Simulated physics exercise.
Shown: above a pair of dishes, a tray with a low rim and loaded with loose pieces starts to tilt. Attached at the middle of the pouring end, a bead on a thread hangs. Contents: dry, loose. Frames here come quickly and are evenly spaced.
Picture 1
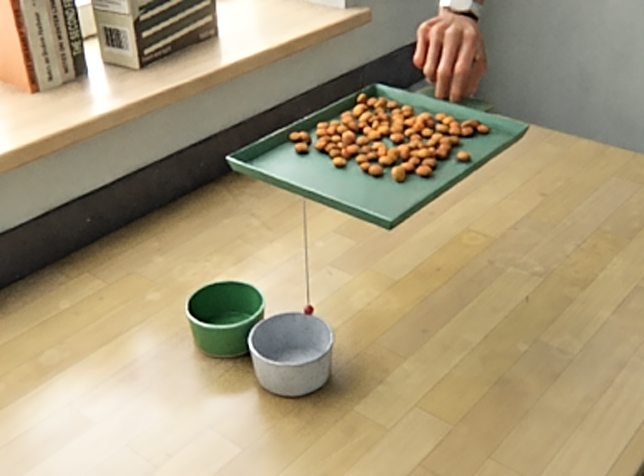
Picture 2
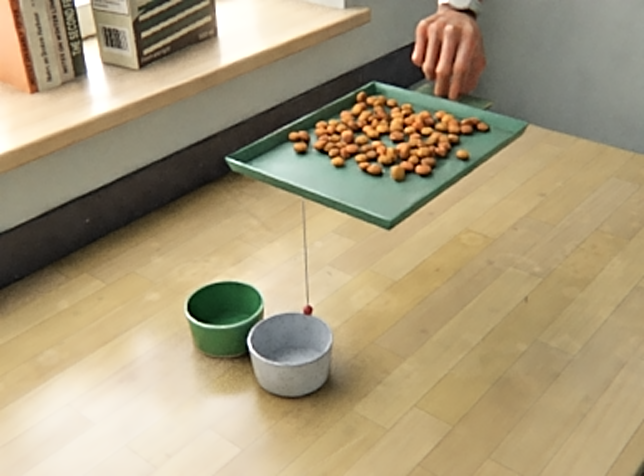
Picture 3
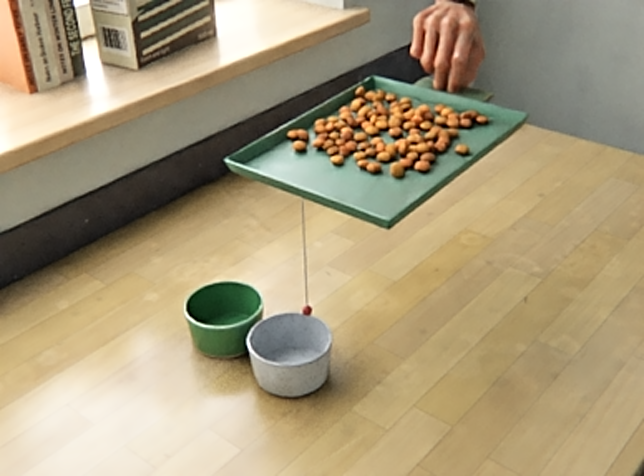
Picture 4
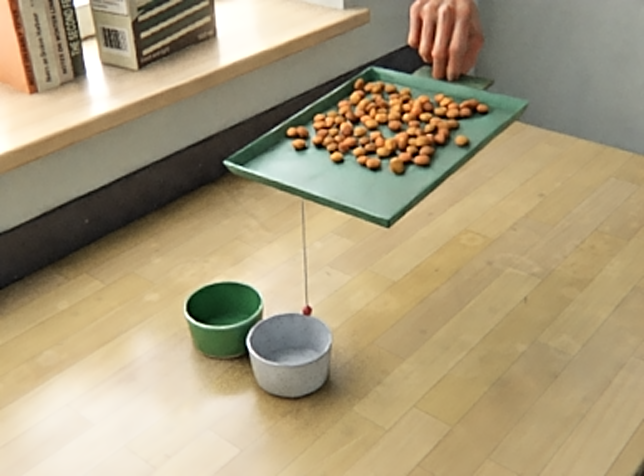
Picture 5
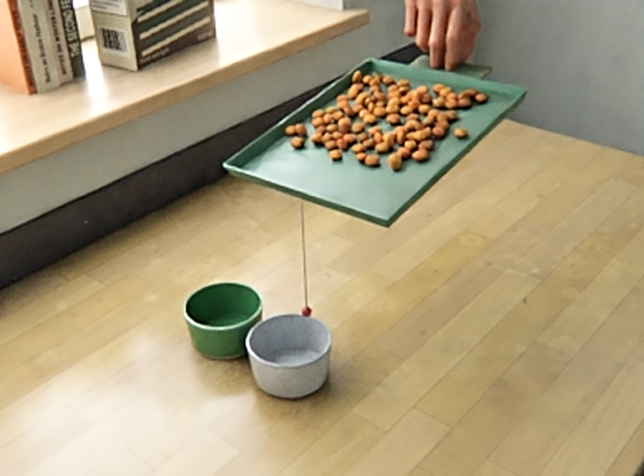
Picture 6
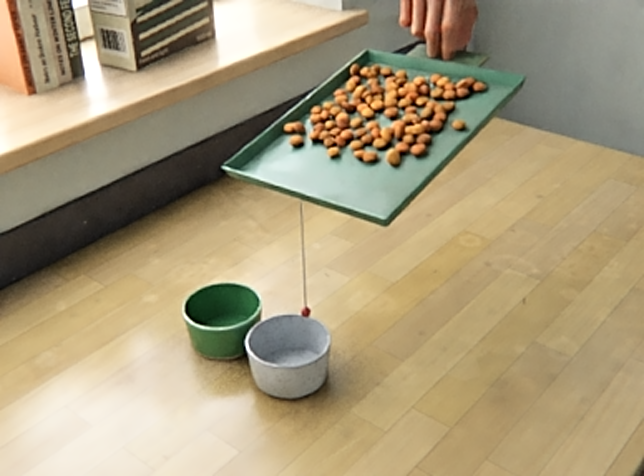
A green tray of brown kibble slowly tilted a little toward its near left corner as a hand gripped its far end, while a red bead hung beneath it near two small bowls, green and gray.
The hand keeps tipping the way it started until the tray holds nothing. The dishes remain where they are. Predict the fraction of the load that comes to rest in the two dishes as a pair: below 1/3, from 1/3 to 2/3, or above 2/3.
Most likely the dishes are going to collect a large share, above two thirds of the load.
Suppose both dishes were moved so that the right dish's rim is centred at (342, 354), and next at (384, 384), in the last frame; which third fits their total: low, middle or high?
One: The middle third. Two: Under a third.
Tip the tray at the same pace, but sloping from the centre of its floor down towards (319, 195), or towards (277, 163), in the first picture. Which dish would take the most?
For the first place you'd get the right-placed dish, for the second the left-placed dish.
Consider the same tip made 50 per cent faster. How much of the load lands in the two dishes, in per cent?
Around 70 in every hundred.
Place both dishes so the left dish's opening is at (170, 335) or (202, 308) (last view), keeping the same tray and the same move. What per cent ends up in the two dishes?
I'd expect some 0 percent, and then some 70 percent.
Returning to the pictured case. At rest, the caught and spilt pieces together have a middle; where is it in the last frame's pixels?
Near (233, 337).
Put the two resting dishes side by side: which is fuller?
Result - fuller dish: Left-side dish.
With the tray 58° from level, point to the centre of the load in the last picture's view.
Its middle sits at about pixel (257, 174).
Shortly afterwards, tray tipped steeply; the bulk on the tray; only a few in the right dish; only a few in the left dish; near a quarter in the air.
Next, tray tipped right over; a little on the tray; near a quarter in the right dish; near half in the left dish; a little outside both; a little in the air.
Some moments later, tray tipped past a quarter turn; near a third in the right dish; near two thirds in the left dish; a little outside both.
In the end, tray tipped past a quarter turn; near a third in the right dish; near two thirds in the left dish; a little outside both.
